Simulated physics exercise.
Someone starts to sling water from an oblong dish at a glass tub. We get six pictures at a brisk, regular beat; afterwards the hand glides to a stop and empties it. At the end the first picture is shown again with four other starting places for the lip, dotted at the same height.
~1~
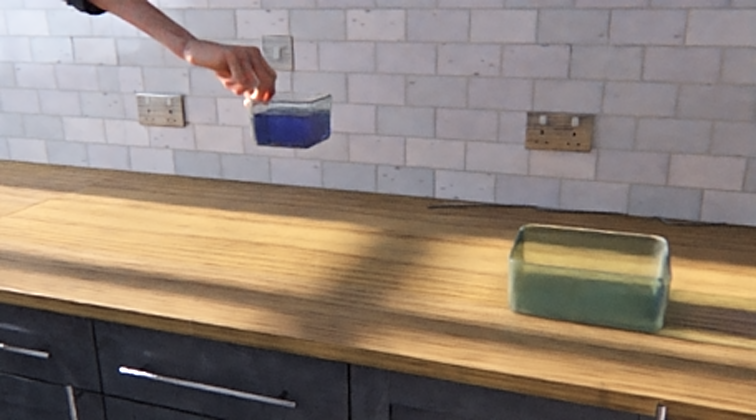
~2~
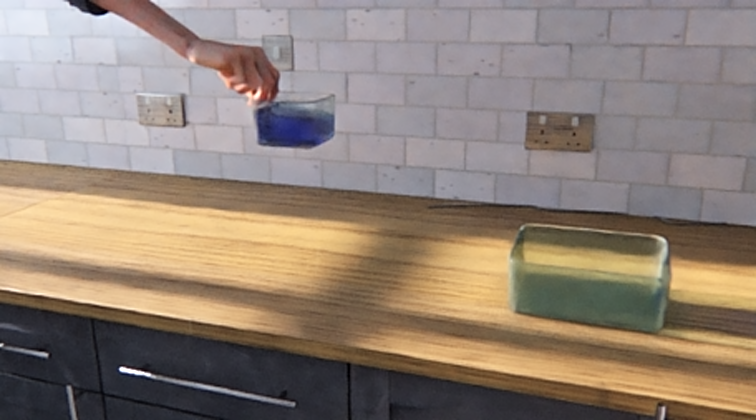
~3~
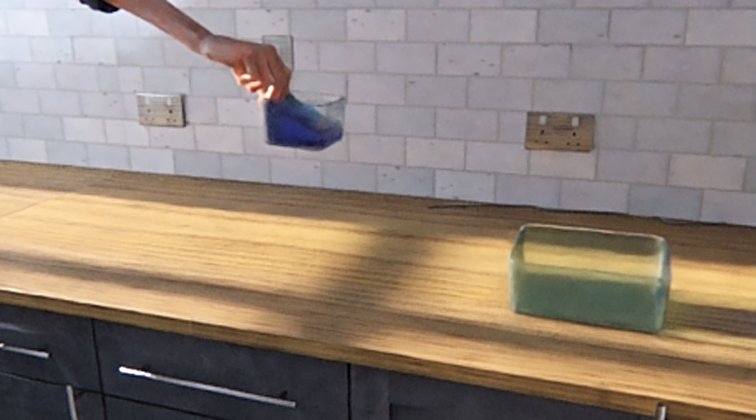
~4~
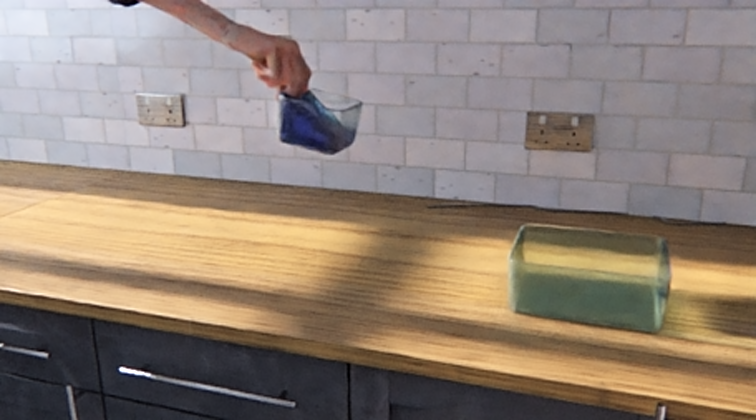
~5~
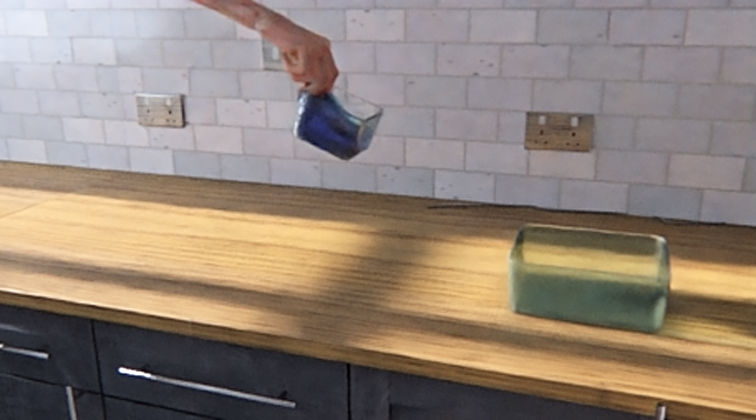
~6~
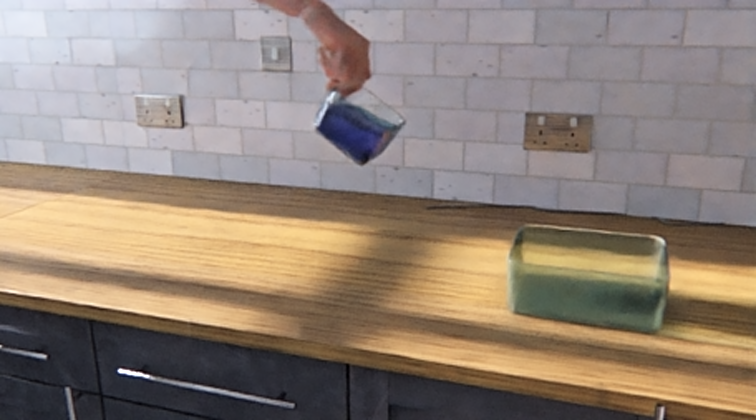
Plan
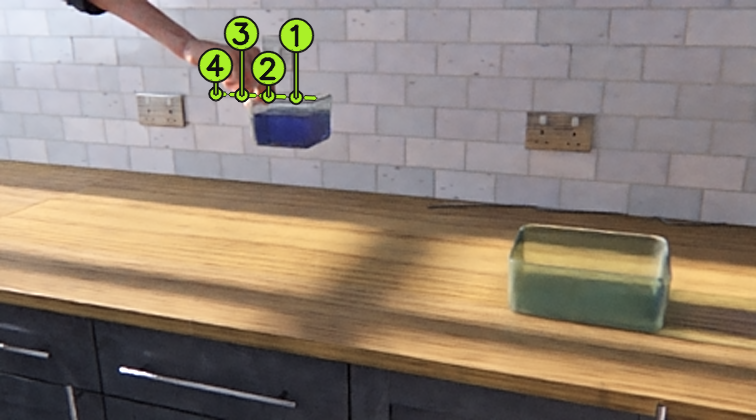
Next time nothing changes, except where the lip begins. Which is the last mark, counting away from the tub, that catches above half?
It is 1.
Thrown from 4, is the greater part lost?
Yes, it does.
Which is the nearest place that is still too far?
That is place 2.
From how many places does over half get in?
One.
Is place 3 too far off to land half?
Yes, it does.
On the marked copy, 1 at (296, 97); 2 at (268, 96); 3 at (241, 95); 4 at (215, 93).
With 1, about 64 % lands in the tub, 25 % falls short and 11 % goes beside or beyond.
With 2, about 13 % lands in the tub, 80 % falls short and 6 % goes beside or beyond.
With 3, about 0 % lands in the tub, 97 % falls short and 3 % goes beside or beyond.
With 4, about 0 % lands in the tub, 100 % falls short.
